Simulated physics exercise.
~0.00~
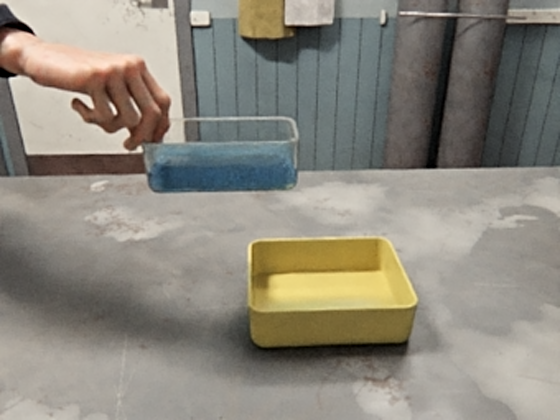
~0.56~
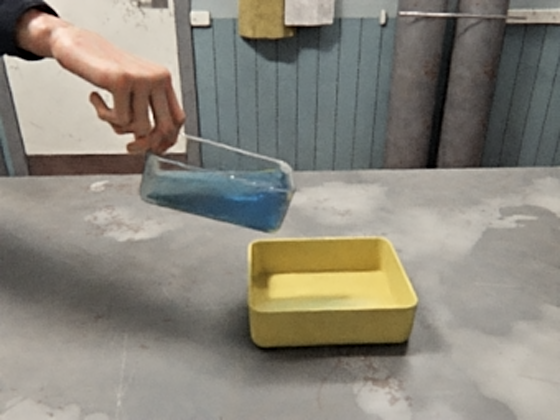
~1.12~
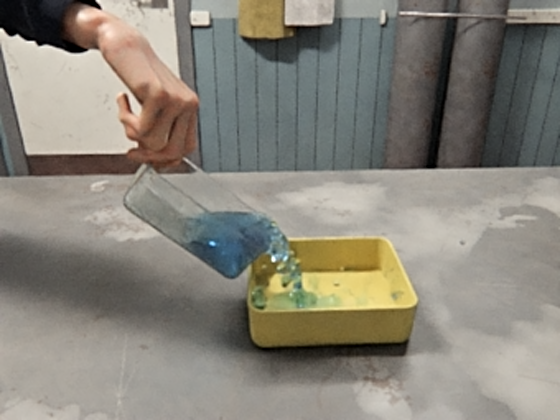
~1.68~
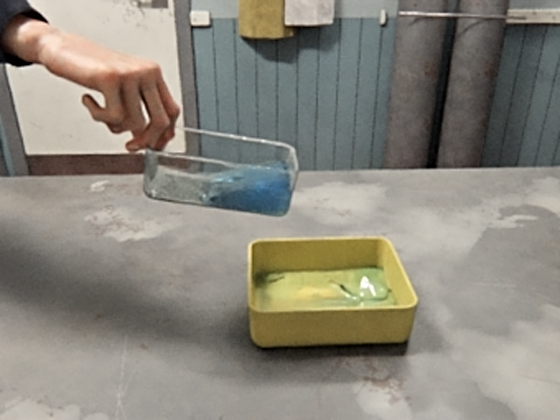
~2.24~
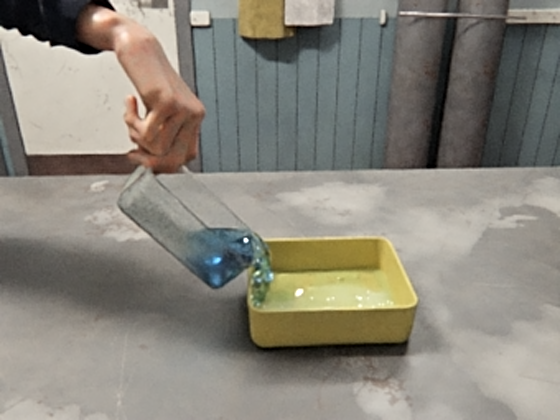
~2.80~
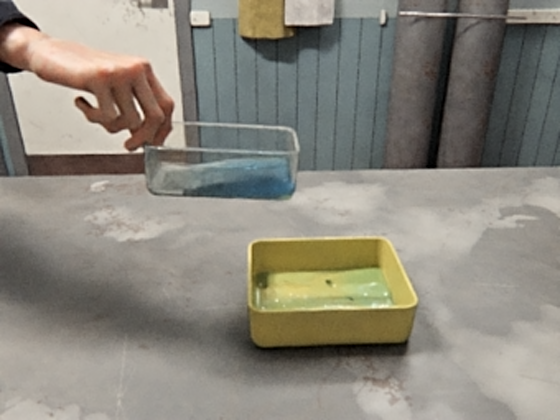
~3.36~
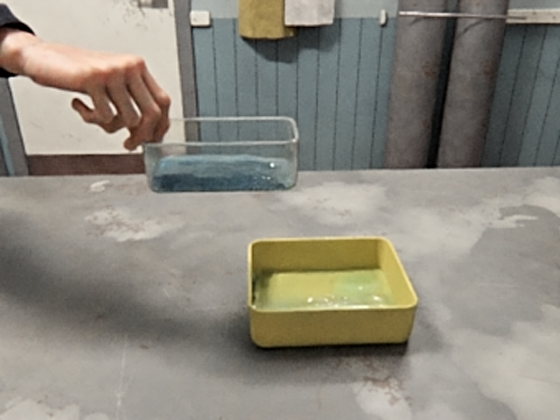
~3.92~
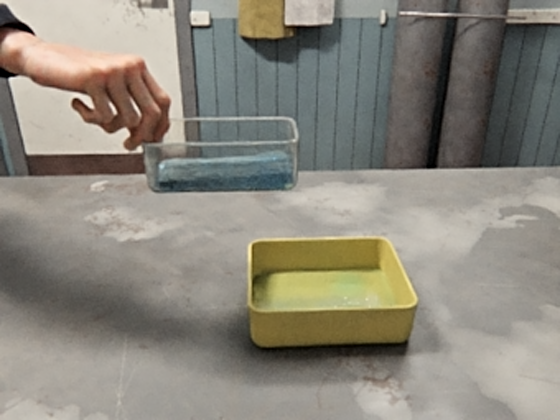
A hand holds a clear food box of blue water above a grey, blotchy table top, up and to the left of an empty yellow oven dish, seen from the front and slightly above. Behind are blue-green panelling, hanging cloths and grey pipes. The hand tips the box to the right until water spills over its lip into the dish, then eases it back nearly level. It tilts the box steeply again, and a second stream runs in. Finally the hand levels the box, which still holds some blue water, while shallow, greenish-looking water lies in the dish.
